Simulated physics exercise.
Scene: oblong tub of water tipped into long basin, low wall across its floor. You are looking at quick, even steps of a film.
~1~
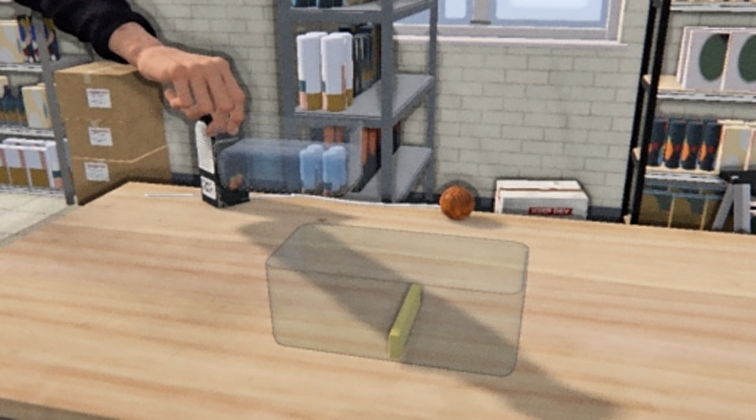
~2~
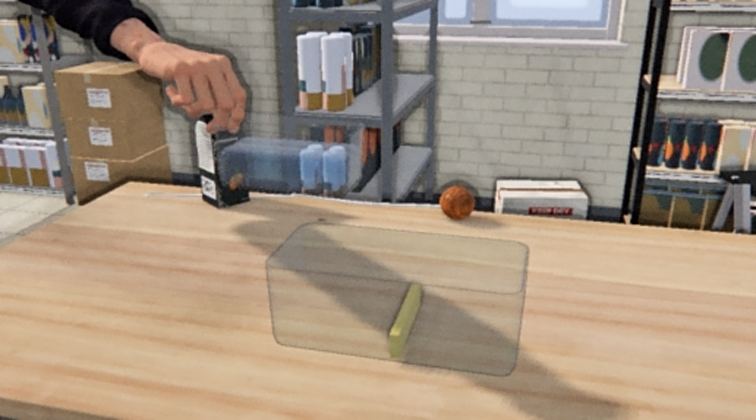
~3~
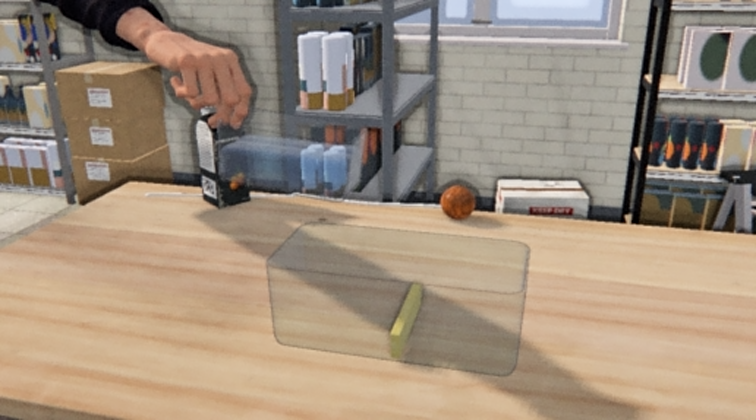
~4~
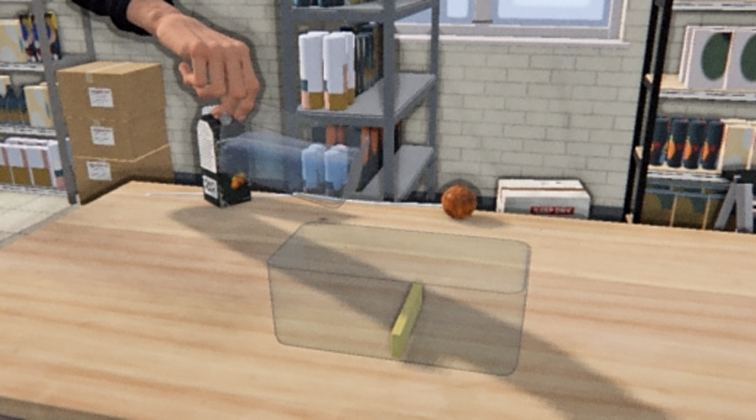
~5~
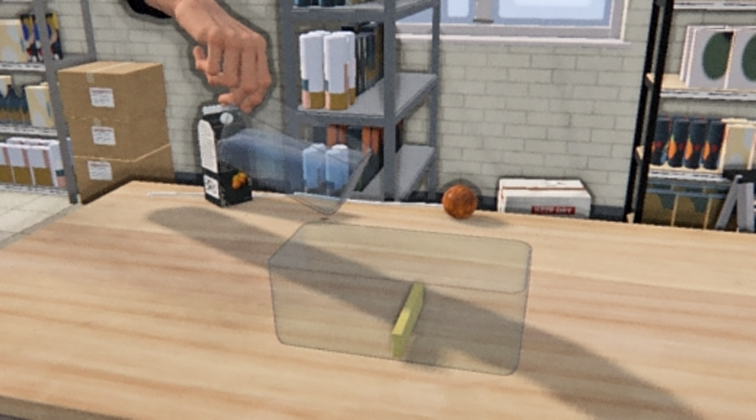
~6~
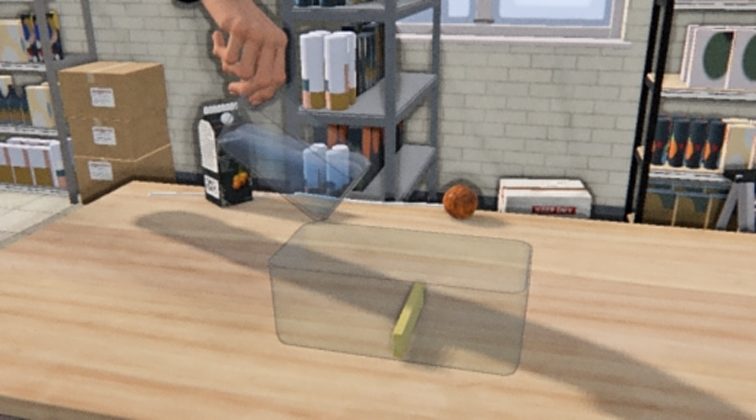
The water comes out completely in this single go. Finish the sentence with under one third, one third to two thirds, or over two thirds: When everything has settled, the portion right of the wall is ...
When everything has settled, the portion right of the wall is under one third.
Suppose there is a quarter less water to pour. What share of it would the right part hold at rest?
About 10 percent.
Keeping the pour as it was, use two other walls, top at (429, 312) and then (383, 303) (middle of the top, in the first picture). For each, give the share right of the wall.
Try 1: About 15 percent; try 2: About 55 percent.
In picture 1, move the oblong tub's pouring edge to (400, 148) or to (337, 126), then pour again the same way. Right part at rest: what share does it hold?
About 60 per cent, then about 15 per cent.
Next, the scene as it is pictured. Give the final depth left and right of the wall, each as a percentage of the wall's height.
Left 60 per cent, right 20.
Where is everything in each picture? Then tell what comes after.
In the first frame, it leans 0°; its right rim is at (356, 130); the water meets the walls at (234, 144) and (355, 153); the long basin's rim runs from (284, 244) to (526, 269); the wall's top is at (406, 309).
In the second frame, it leans 2°; its right rim is at (356, 132); the water meets the walls at (234, 143) and (356, 153).
In the third frame, it leans 6°; its right rim is at (359, 138); the water meets the walls at (235, 141) and (357, 154).
In the fourth frame, it leans 13°; its right rim is at (362, 146); the water meets the walls at (235, 139) and (359, 157).
In the fifth frame, it leans 23°; its right rim is at (364, 158); the water meets the walls at (235, 134) and (362, 160).
In the sixth frame, it leans 35°; its right rim is at (363, 172); the water meets the walls at (235, 130) and (363, 164); 1 per cent is over the edge.
A moment on, the oblong tub is tipped on its side and 15 per cent is still to pour, 49 is left of the wall and 4 right of it.
Next, the oblong tub is tipped right over and 2 per cent is still to pour, 77 is left of the wall and 14 right of it.
Then the oblong tub is tipped right over and 0 per cent is still to pour, 77 is left of the wall and 19 right of it.
Later the oblong tub is tipped right over and 0 per cent is still to pour, 76 is left of the wall and 21 right of it.
Finally, 76 per cent lies left of the wall, 21 right of it and 3 outside.
